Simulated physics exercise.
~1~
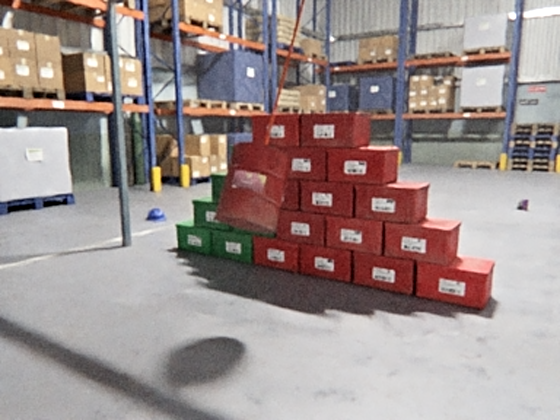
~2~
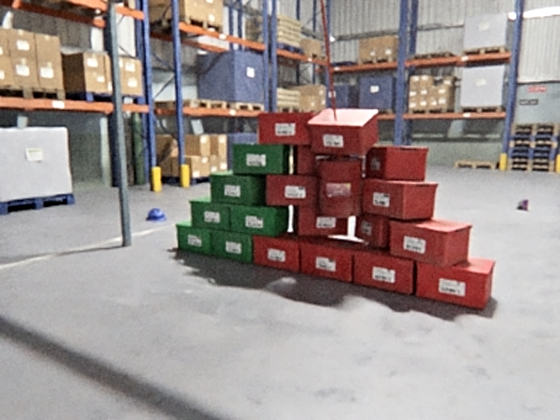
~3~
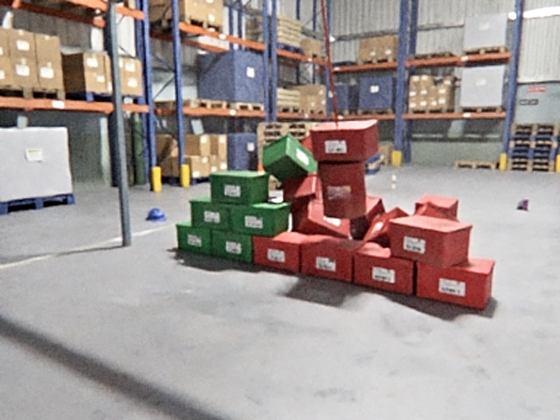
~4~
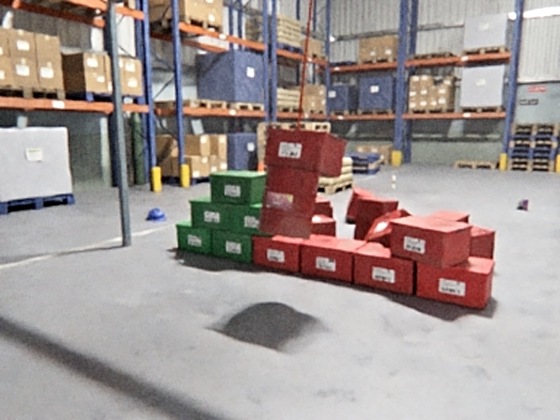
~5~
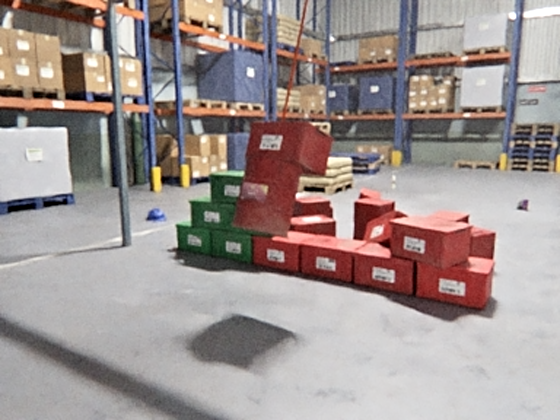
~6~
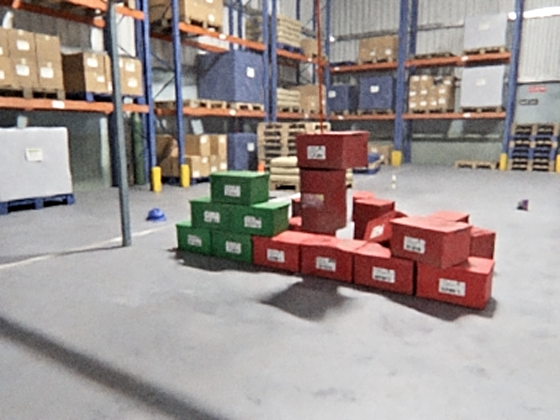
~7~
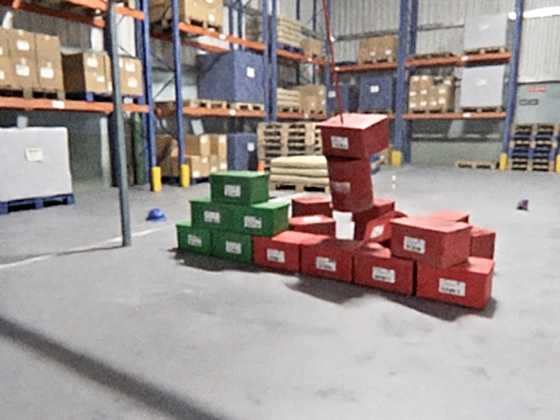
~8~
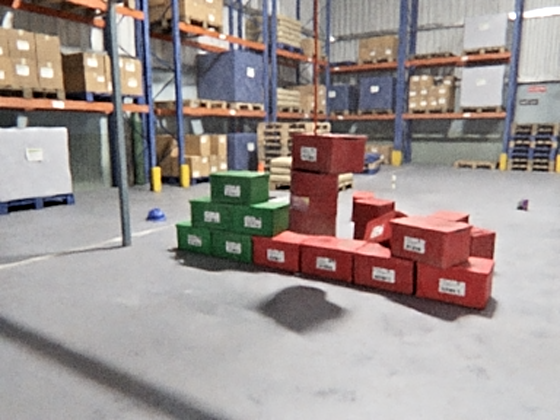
A swinging red load smashes through the stacked totes, toppling many, then sways among those left.
